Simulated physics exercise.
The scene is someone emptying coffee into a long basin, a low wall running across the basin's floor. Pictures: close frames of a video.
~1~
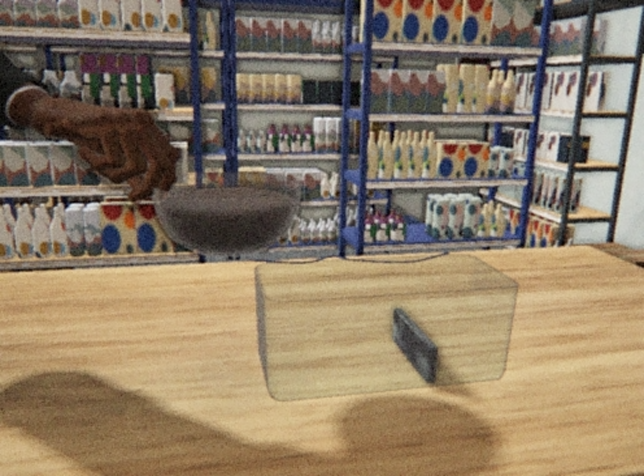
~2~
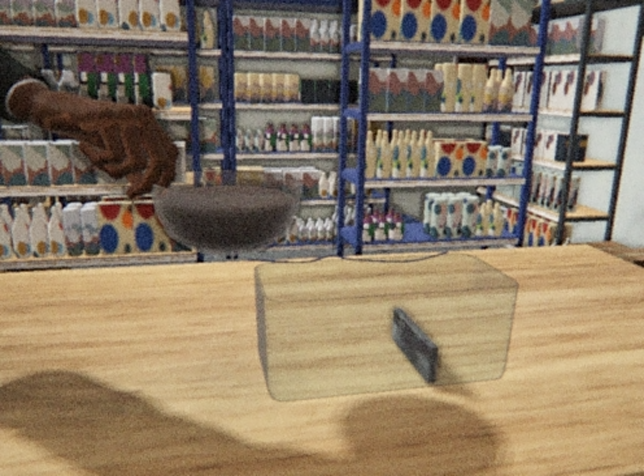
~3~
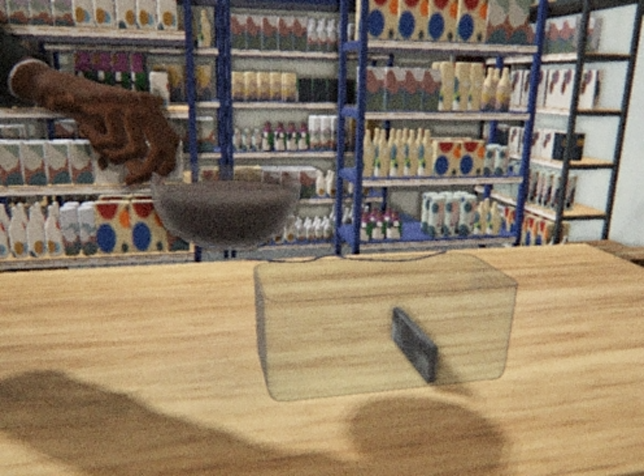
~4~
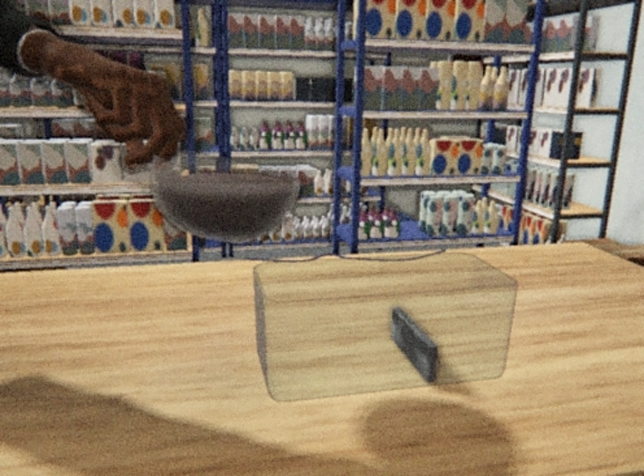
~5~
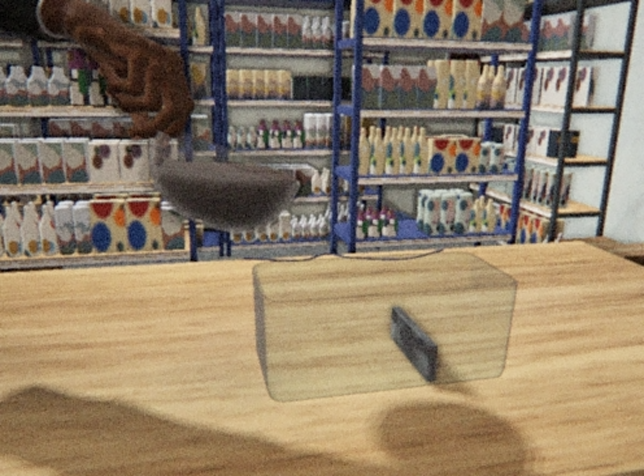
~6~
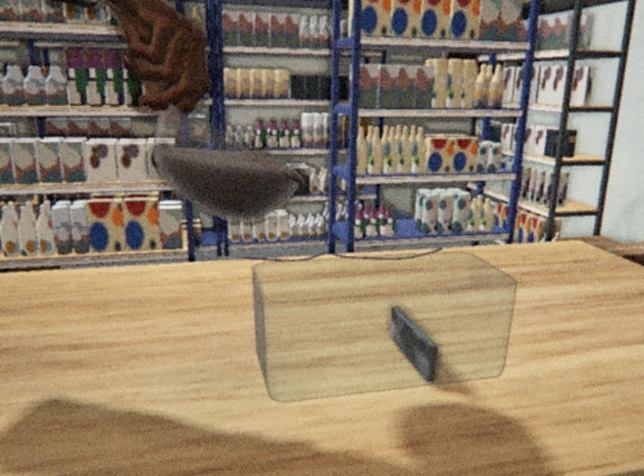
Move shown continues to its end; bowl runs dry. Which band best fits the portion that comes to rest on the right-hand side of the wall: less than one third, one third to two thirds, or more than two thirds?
The right side is left with too little to make a third.
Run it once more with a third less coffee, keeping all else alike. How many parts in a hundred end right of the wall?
5 per cent.
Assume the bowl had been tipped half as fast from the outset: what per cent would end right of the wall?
Something like 5 in a hundred.
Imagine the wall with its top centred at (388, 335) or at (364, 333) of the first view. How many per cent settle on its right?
I'd expect near 55 percent the first time and near 80 percent the next.
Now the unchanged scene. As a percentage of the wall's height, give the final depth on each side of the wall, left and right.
I'd say close to 50 per cent on the left side and 20 on the right.
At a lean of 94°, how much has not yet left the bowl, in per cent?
Around 20 in a hundred has not poured out yet.
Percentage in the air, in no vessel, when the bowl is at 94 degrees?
About 60 per cent.
A moment on, the bowl is tipped on its side and 21 per cent is still to pour, 21 is left of the wall and 0 right of it.
Next, the bowl is tipped right over and 0 per cent is still to pour, 87 is left of the wall and 8 right of it.
Then the bowl is tipped right over and 0 per cent is still to pour, 77 is left of the wall and 10 right of it.
Later the bowl is tipped right over and 0 per cent is still to pour, 76 is left of the wall and 13 right of it.
In the end 76 per cent lies left of the wall, 13 right of it and 11 outside.
